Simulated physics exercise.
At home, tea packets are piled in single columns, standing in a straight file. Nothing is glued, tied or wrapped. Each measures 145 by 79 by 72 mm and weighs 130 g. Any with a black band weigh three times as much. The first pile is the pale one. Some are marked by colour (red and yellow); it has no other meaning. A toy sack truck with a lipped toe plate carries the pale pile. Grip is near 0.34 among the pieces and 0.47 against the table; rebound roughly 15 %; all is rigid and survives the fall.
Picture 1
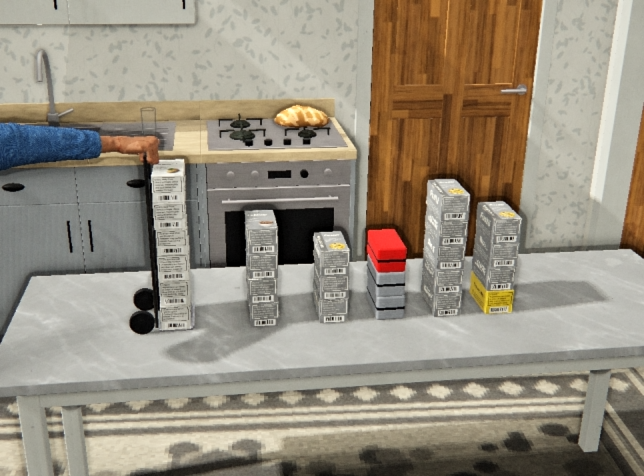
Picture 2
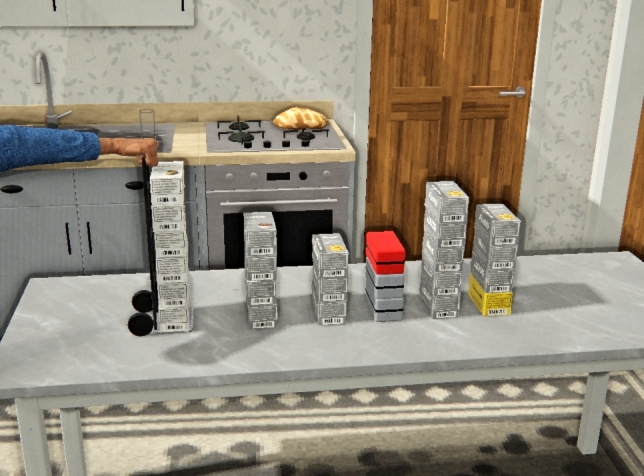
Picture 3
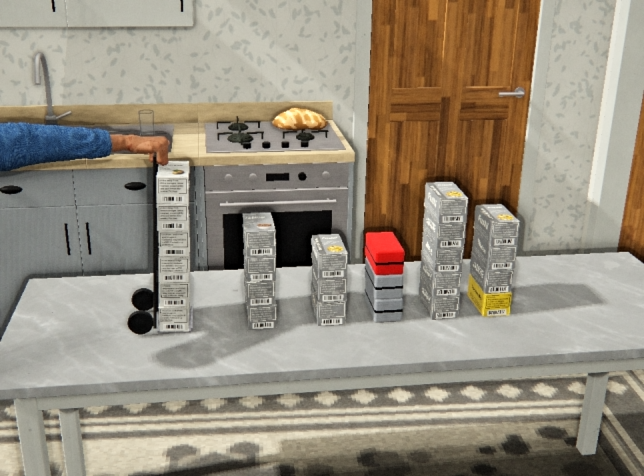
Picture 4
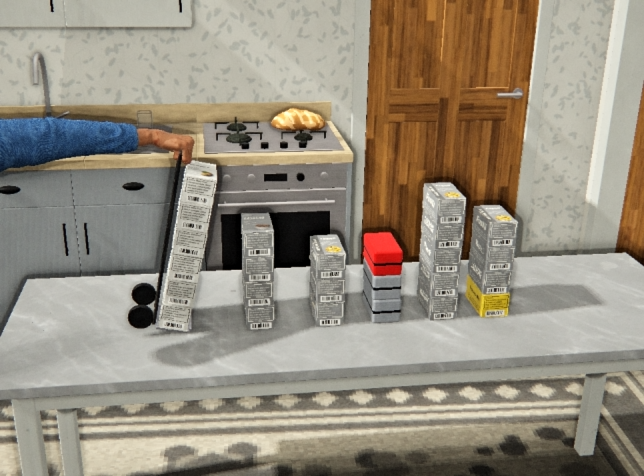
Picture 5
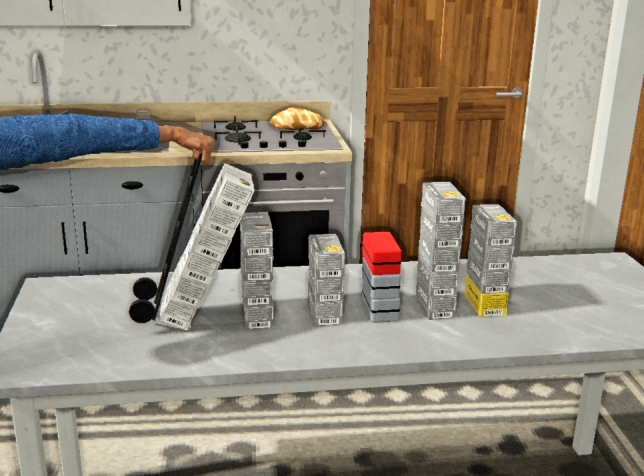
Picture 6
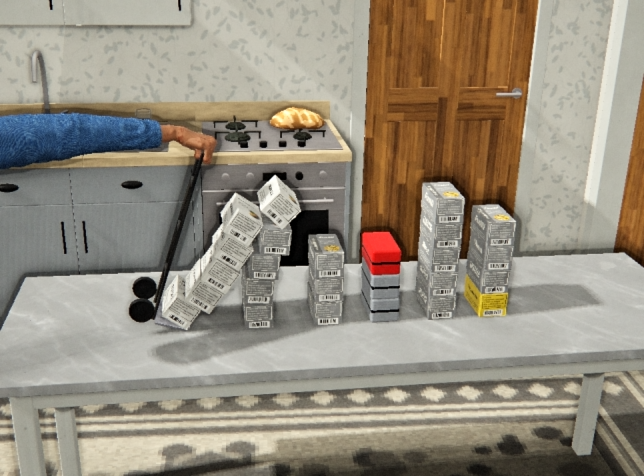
Pale stack of packets on a small black hand truck, tipped rightward by a hand, leaning and bending against the neighbouring grey stack.
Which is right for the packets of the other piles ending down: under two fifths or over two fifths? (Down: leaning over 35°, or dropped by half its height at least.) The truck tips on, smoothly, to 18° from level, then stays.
It comes to less than two fifths.
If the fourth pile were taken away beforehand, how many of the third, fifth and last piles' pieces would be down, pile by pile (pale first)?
Then third 3, fifth 0, last 0.
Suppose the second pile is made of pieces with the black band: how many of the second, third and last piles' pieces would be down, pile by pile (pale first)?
Then second 0, third 0, last 0.
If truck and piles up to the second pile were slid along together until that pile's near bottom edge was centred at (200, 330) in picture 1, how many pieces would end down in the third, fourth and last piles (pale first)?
Then third 0, fourth 0, last 0.
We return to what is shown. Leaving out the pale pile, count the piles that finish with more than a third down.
1 of them.
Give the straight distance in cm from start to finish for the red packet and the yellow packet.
Red 2, yellow 0.
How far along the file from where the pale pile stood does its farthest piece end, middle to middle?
Roughly 66 cm along.
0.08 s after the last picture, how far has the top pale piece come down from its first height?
Some 8 cm lower.
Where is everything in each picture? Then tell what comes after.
In the first picture (places mark the middle of the side facing us), truck frame (147, 193) 0° forward; red packet (392, 261); yellow packet (500, 303); the rest undisturbed.
In the second picture, truck frame (146, 194) 0° forward; yellow packet (498, 305).
In the third picture, truck frame (155, 193) 4° forward; red packet (390, 264).
In the fourth picture, truck frame (175, 190) 11° forward, top of the pale pile leaning 13°; red packet (388, 264); the rest undisturbed.
In the fifth picture, truck frame (191, 189) 17° forward, top of the pale pile leaning 26°; red packet (387, 263); the rest undisturbed.
In the sixth picture, truck frame (192, 189) 18° forward, top of the pale pile leaning 45°; red packet (387, 263); yellow packet (494, 306); steepest lean 6°, the packet at (276, 243); 3 disturbed, none down.
Then, 0.08 s after the last picture, 6 of the pale pile down; none of the 19 other packets down, 3 disturbed.
Then, 0.20 s after the last picture, 6 of the pale pile down; 1 of the 19 other packets down.
Then, 0.36 s after the last picture, 6 of the pale pile down; 3 of the 19 other packets down; red packet shifted 15 mm.
At rest, 6 of the pale pile down; 3 of the 19 other packets down; red packet shifted 26 mm; yellow packet unmoved. That is 16 per cent. As the last picture would show them, middles, red packet near (390, 253), yellow packet near (485, 295).
